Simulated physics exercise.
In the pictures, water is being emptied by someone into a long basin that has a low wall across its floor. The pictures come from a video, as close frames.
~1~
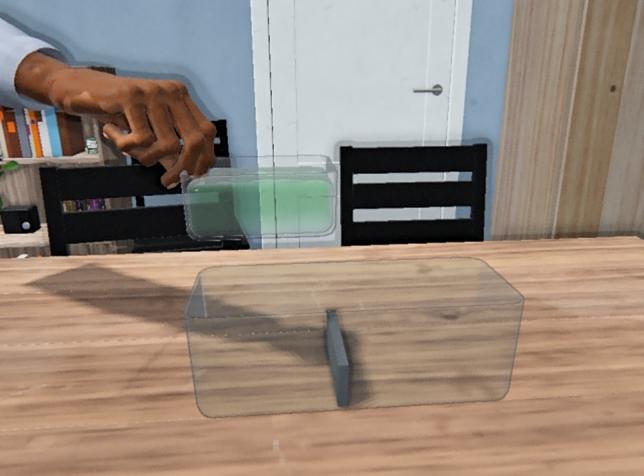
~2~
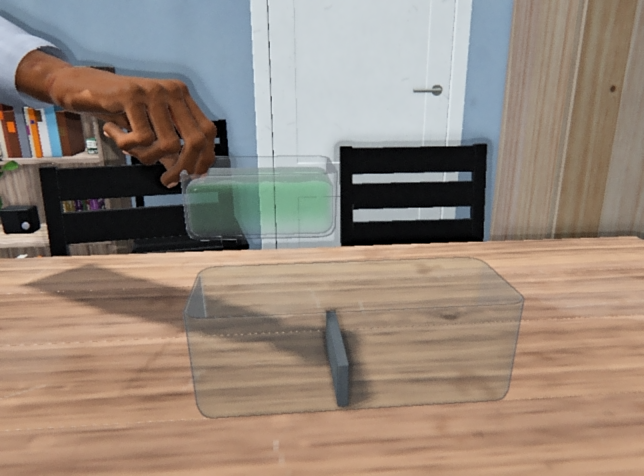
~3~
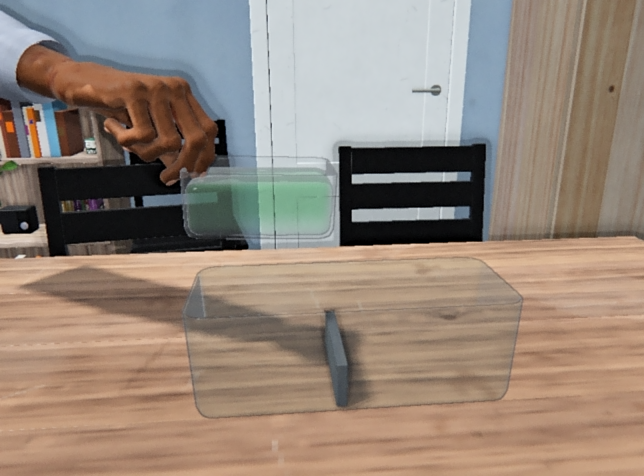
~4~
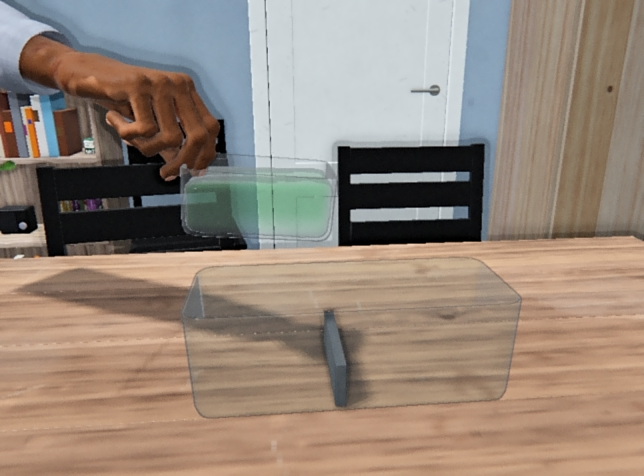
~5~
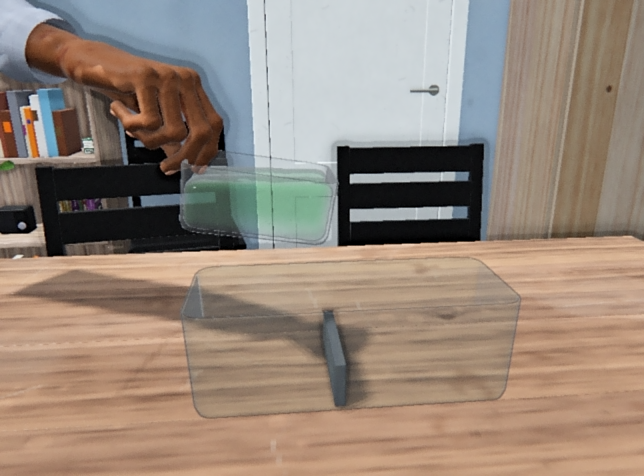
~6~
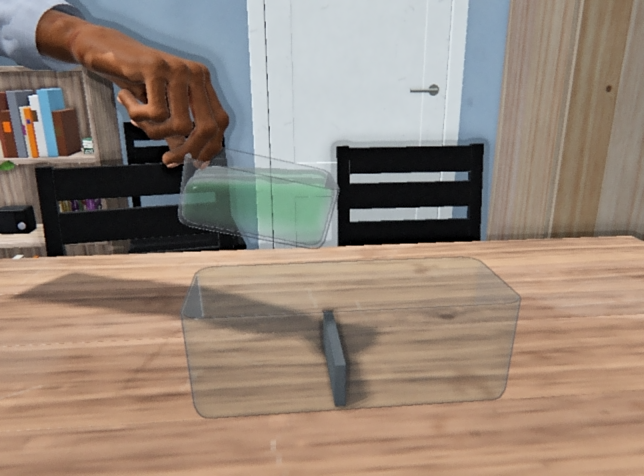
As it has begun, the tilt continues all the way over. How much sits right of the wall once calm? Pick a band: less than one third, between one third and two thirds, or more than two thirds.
It is more than two thirds.
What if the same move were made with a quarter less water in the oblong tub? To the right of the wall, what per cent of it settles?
My estimate is about 75 percent.
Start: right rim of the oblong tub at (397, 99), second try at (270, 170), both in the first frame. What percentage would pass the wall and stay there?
In order: Close to 85 and 35 percent.
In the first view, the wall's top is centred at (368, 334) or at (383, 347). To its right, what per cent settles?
Respectively 65 and 50 per cent, approximately.
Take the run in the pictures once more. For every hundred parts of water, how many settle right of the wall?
That works out to roughly 75 percent.
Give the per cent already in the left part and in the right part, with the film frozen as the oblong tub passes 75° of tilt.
0 % left, 35 % right.
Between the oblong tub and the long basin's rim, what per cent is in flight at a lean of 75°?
It's close to 35 per cent.
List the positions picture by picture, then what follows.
Tilt 0°; pouring edge (332, 165); surface from (193, 178) to (330, 174); the long basin's rim runs from (193, 292) to (502, 279); the wall's top is at (337, 336), in the first frame.
Tilt 1°; pouring edge (332, 166); surface from (193, 177) to (329, 175), in the second frame.
Tilt 2°; pouring edge (332, 168); surface from (192, 177) to (329, 176), in the third frame.
Tilt 5°; pouring edge (331, 171); surface from (192, 176) to (329, 177), in the fourth frame.
Tilt 9°; pouring edge (332, 176); surface from (192, 176) to (329, 177), in the fifth frame.
Tilt 14°; pouring edge (333, 182); surface from (192, 176) to (331, 178), in the sixth frame.
A moment on, the oblong tub is tipped on its side and 29 per cent is still to pour, 0 is left of the wall and 35 right of it.
Next, the oblong tub is tipped right over and 3 per cent is still to pour, 13 is left of the wall and 77 right of it.
Then the oblong tub is tipped right over and 0 per cent is still to pour, 19 is left of the wall and 77 right of it.
Later the oblong tub is tipped right over and 0 per cent is still to pour, 19 is left of the wall and 77 right of it.
Finally, 19 per cent lies left of the wall, 77 right of it and 4 outside.
